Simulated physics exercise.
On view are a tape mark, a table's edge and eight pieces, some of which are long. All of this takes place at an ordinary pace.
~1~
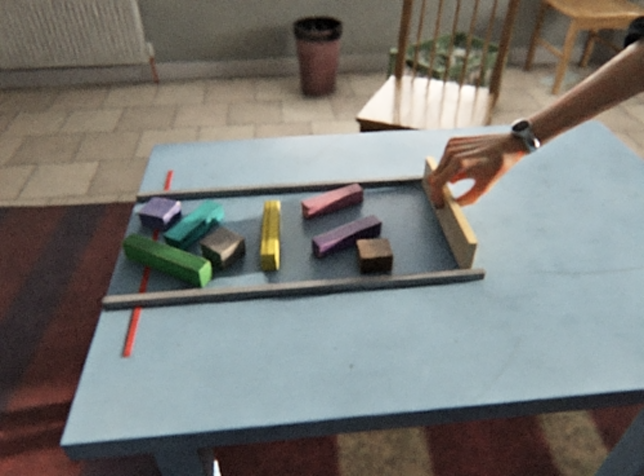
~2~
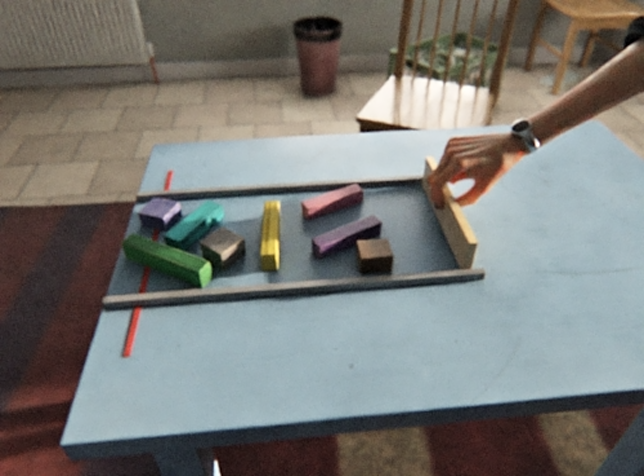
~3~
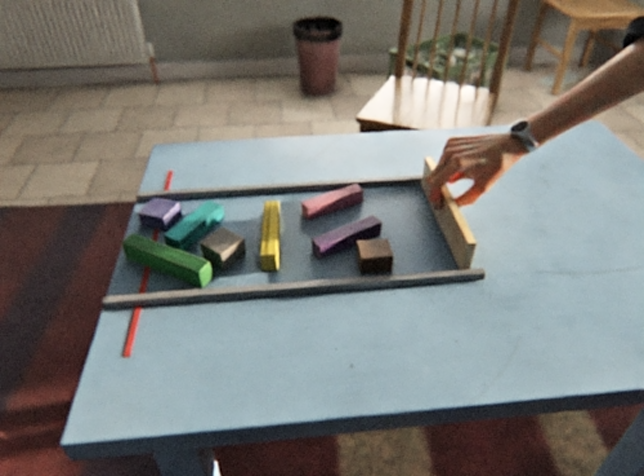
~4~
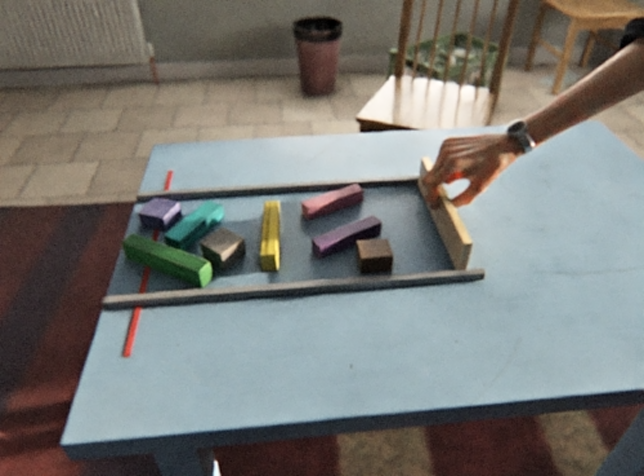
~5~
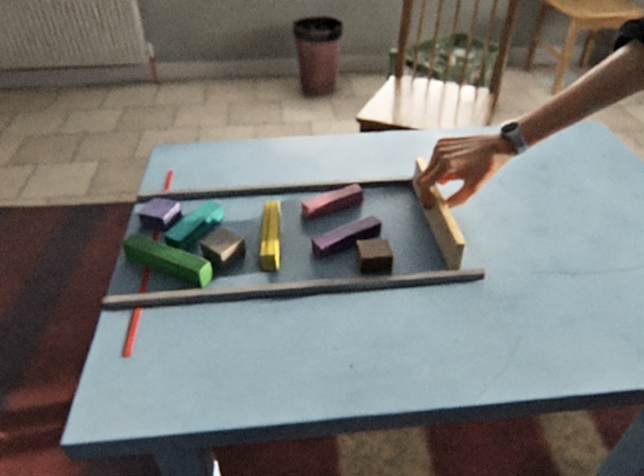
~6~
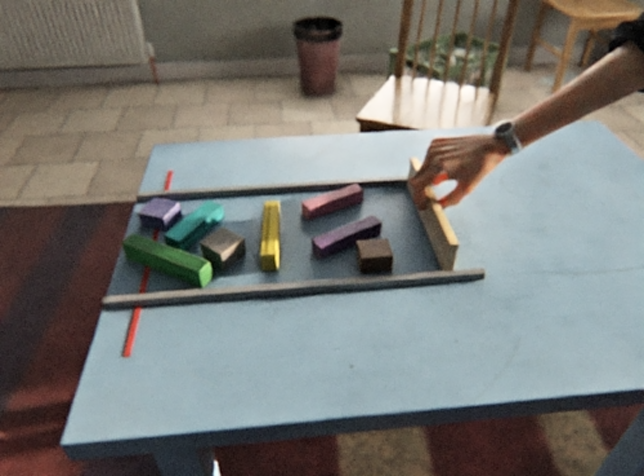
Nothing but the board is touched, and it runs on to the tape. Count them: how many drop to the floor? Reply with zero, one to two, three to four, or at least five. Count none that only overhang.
It comes to at least five.
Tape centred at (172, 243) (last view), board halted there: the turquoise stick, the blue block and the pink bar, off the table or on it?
The outcome is that the turquoise stick goes down, the blue block goes down and the pink bar does not come off.
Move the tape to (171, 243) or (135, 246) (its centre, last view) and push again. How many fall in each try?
You'd count 4 the first time and 8 the second.
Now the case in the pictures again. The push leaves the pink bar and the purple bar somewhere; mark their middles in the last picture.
The one named first is at (140, 215), the next at (122, 252).
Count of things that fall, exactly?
Count = 5.
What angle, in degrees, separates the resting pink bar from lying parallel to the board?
It measures close to 15 degrees.
Soon after, none off yet; blue block at rest near (160, 214); green stick at rest near (167, 260); turquoise stick at rest near (195, 225).
At rest, the number that fall off is five or more; fallen, yellow stick, grey block, turquoise stick, green stick and blue block.
